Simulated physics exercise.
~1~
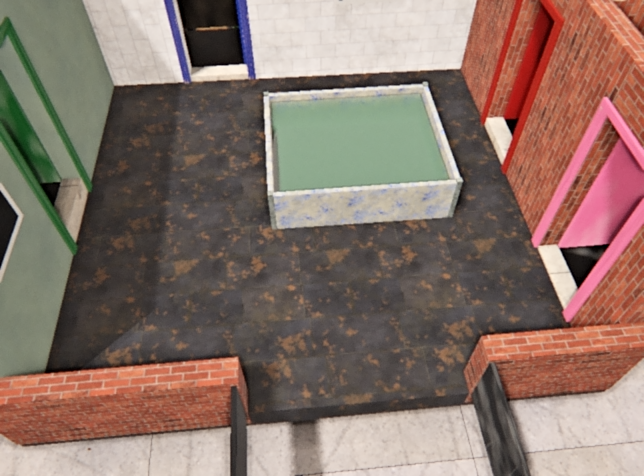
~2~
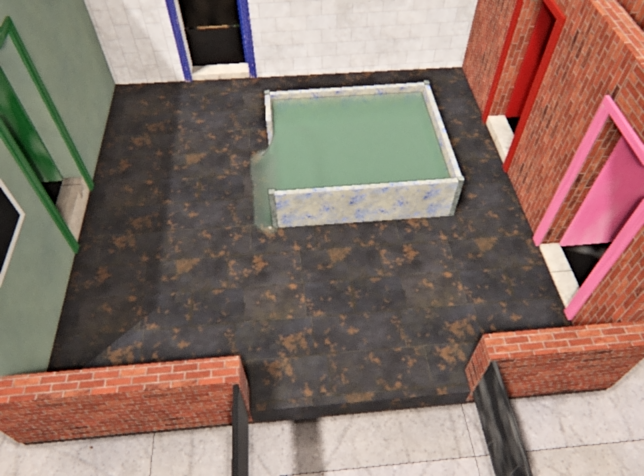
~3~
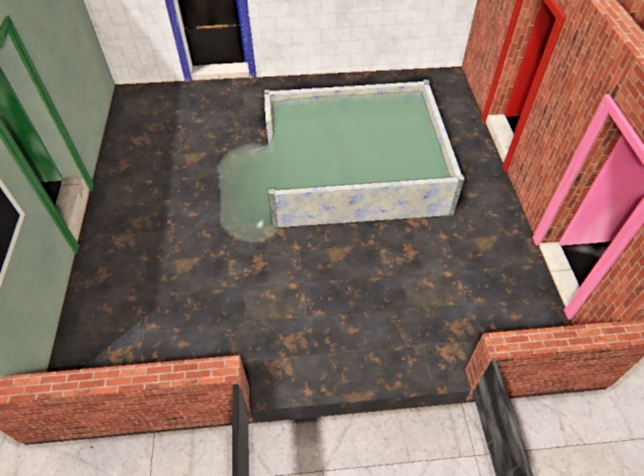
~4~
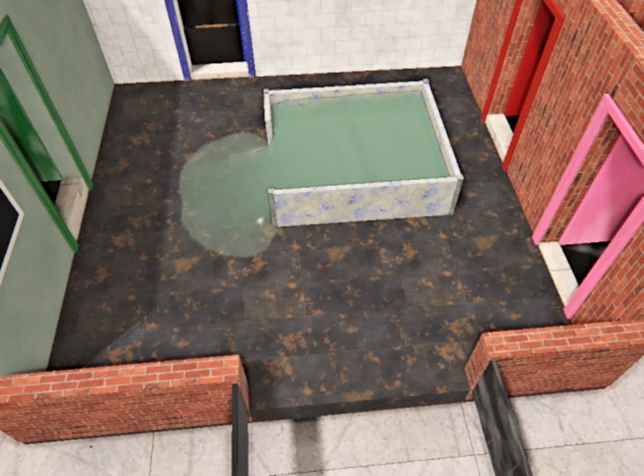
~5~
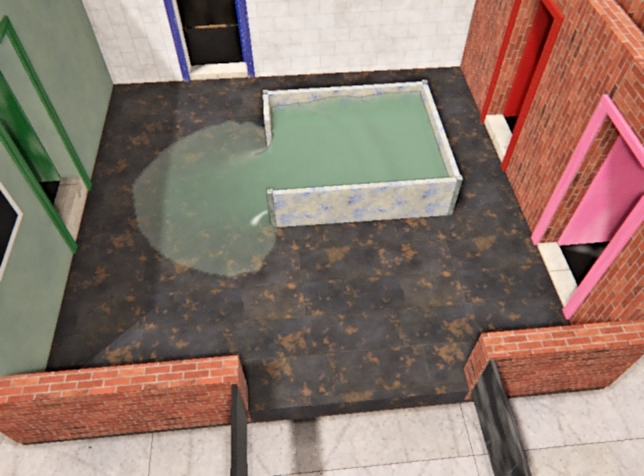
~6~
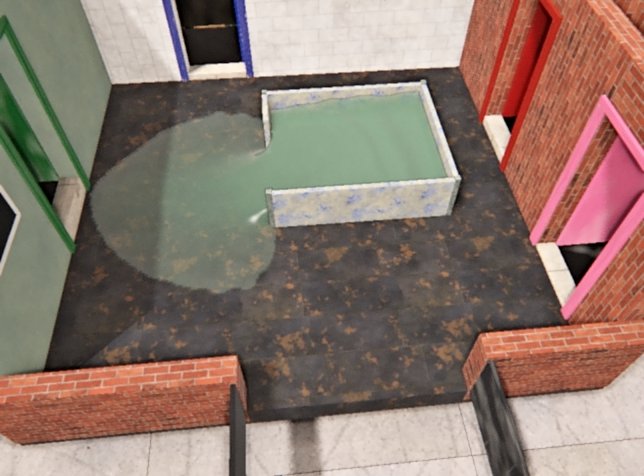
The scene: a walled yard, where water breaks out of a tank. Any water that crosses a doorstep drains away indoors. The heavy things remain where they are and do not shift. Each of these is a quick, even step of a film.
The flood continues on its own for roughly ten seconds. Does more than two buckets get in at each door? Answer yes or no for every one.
Green door: No, pink door: Yes, blue door: No, red door: No.
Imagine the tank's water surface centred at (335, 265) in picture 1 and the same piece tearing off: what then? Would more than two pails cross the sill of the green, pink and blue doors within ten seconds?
Lab note - green door doesn't reach it, pink door doesn't reach it, blue door crosses the line.
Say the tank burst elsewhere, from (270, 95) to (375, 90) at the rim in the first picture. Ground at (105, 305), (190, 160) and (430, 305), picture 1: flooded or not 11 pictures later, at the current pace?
Taking the points in order: Unwetted, unwetted and unwetted.
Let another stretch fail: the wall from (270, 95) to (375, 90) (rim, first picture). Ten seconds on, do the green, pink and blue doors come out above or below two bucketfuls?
Result - green door: Below the limit; pink door: Above the limit; blue door: Above the limit.
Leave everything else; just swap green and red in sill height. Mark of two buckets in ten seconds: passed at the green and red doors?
As I see it, green door overshoots while red door doesn't reach it.
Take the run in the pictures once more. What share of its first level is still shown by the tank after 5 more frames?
Roughly 68 %.
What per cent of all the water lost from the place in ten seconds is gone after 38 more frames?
Near 30 in a hundred.
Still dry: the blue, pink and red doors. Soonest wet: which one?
The blue-painted one is the one.
A moment on, water covers 30 % of the floor; the green door wet at the sill, nothing in, the pink door not reached, the blue door not reached, the red door not reached.
Next, water covers 35 % of the floor; the green door wet at the sill, nothing in, the pink door not reached, the blue door not reached, the red door not reached.
Then, water covers 50 % of the floor; the green door wet at the sill, nothing in, the pink door not reached, the blue door wet at the sill, nothing in, the red door not reached.
Later, water covers 95 % of the floor; the green door wet at the sill, nothing in, the pink door over two buckets in, the blue door wet at the sill, nothing in, the red door wet at the sill, nothing in.
In the end, water covers 95 % of the floor; the green door wet at the sill, nothing in, the pink door far over two buckets in, the blue door wet at the sill, nothing in, the red door wet at the sill, nothing in.
